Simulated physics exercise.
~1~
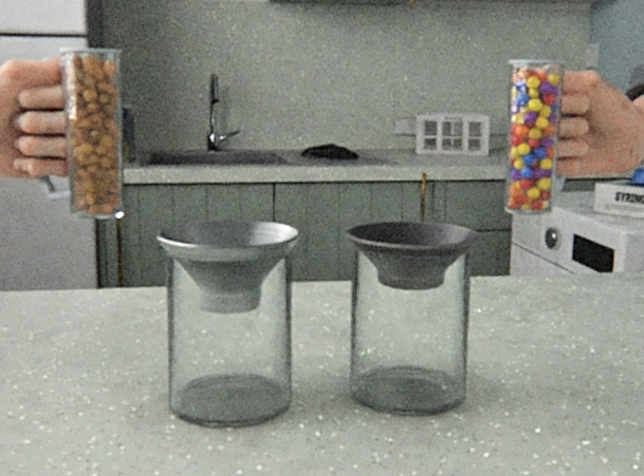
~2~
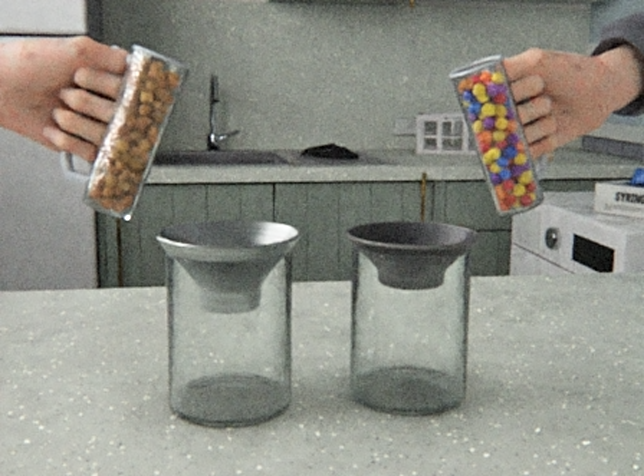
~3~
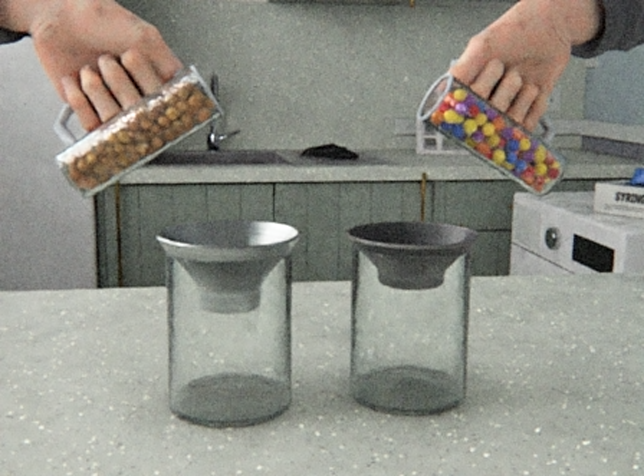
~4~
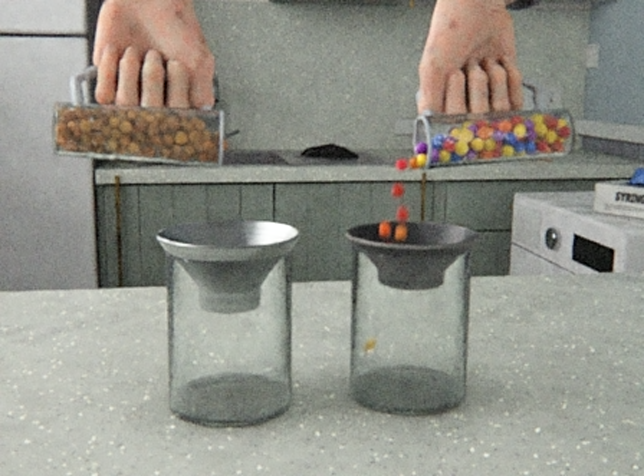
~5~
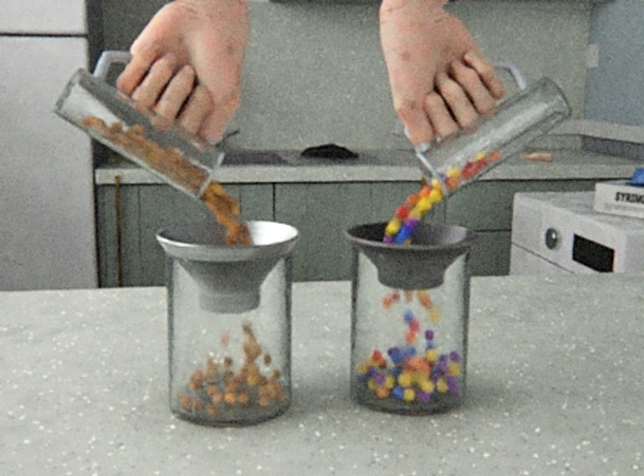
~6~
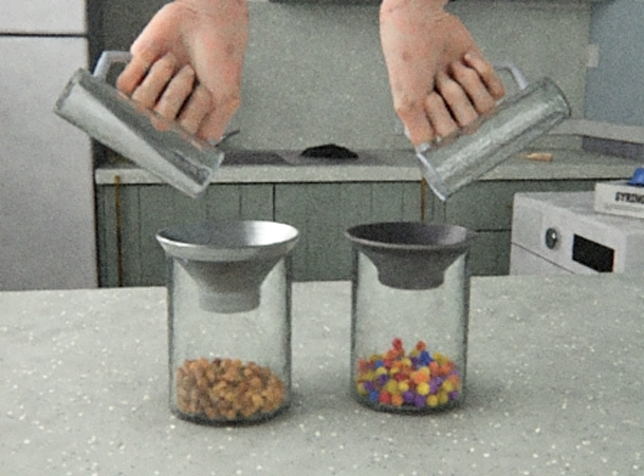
On a speckled kitchen counter, two hands tipped clear cups over funnels set in glass jars, and the colourful beads on the right began falling before the brown pieces on the left. Both cups emptied, and everything settled at the bottom of the jars.
